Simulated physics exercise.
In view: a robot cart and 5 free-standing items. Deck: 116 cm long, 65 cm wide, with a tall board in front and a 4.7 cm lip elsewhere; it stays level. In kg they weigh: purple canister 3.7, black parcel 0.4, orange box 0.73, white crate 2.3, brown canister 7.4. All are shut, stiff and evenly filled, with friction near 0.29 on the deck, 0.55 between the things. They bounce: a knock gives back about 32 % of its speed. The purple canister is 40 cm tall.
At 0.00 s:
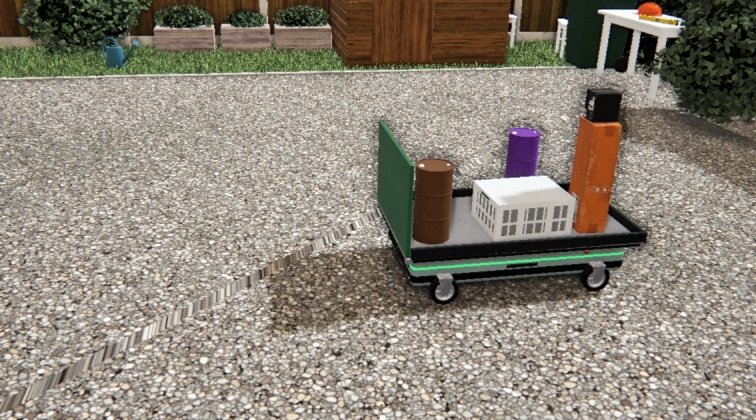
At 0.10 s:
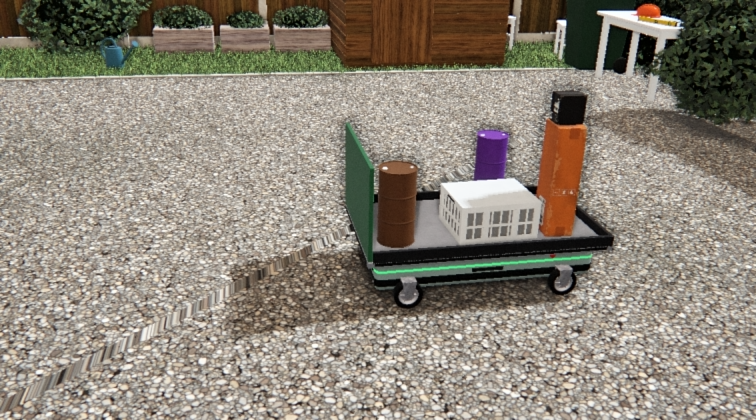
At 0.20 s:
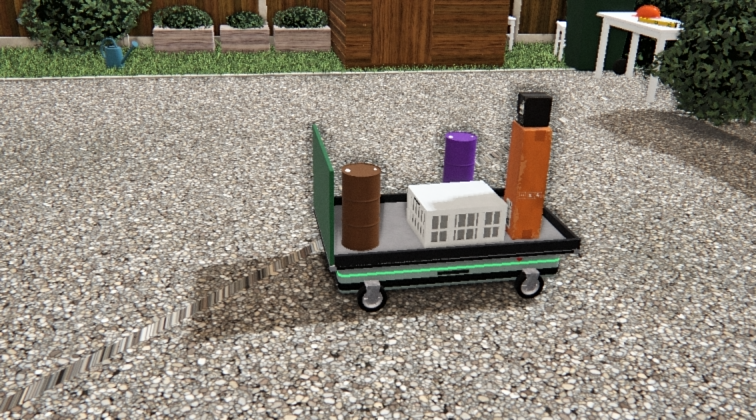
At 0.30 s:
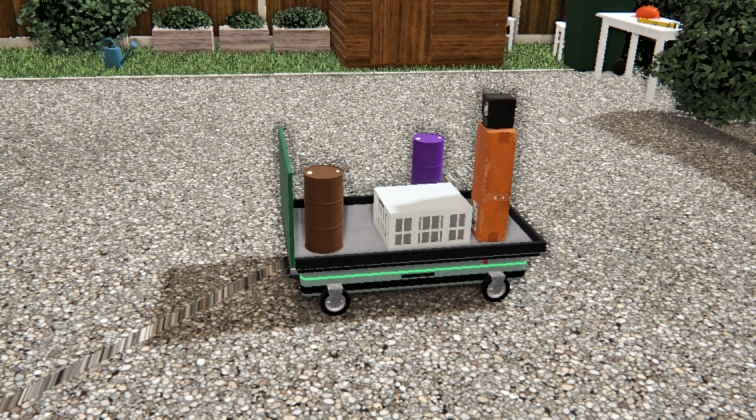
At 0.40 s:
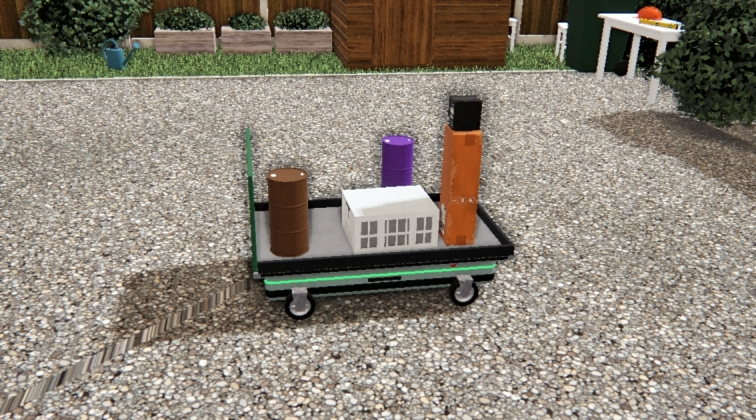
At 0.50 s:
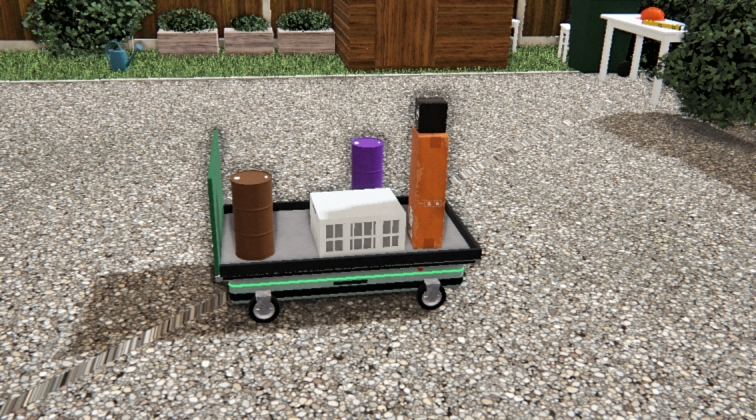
On a pebbly yard, a loaded cart rolls left, carrying canisters, boxes and a crate.
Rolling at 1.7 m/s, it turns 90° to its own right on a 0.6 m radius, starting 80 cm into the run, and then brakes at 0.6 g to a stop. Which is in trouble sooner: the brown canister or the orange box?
Of the two named, the former: The brown canister.
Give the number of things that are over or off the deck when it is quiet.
In all, 4.
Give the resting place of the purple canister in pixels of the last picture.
At about (282, 122).
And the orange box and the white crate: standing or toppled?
The orange box topples; the white crate keeps standing.
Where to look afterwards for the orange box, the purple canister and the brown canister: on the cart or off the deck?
The orange box finishes off the deck; the purple canister ends on the cart; the brown canister ends off the deck.
By 1.00 s, cart 170 cm along, turned 72°; black parcel and brown canister now off the deck; orange box tilted 25° near (224, 167); purple canister 17 cm from its spot.
By 1.40 s, cart 226 cm along, turned 90°; orange box now off the deck; purple canister tilted 43°; white crate 10 cm from its spot.
When it is over (2.7 s), off the deck, black parcel, orange box and brown canister; lying over on the cart, purple canister; not toppled but over 10 cm from the start, white crate. End places, in pixels of the last picture, orange box near (109, 172). Brown canister went at 0.70 s; orange box went at 1.04 s.
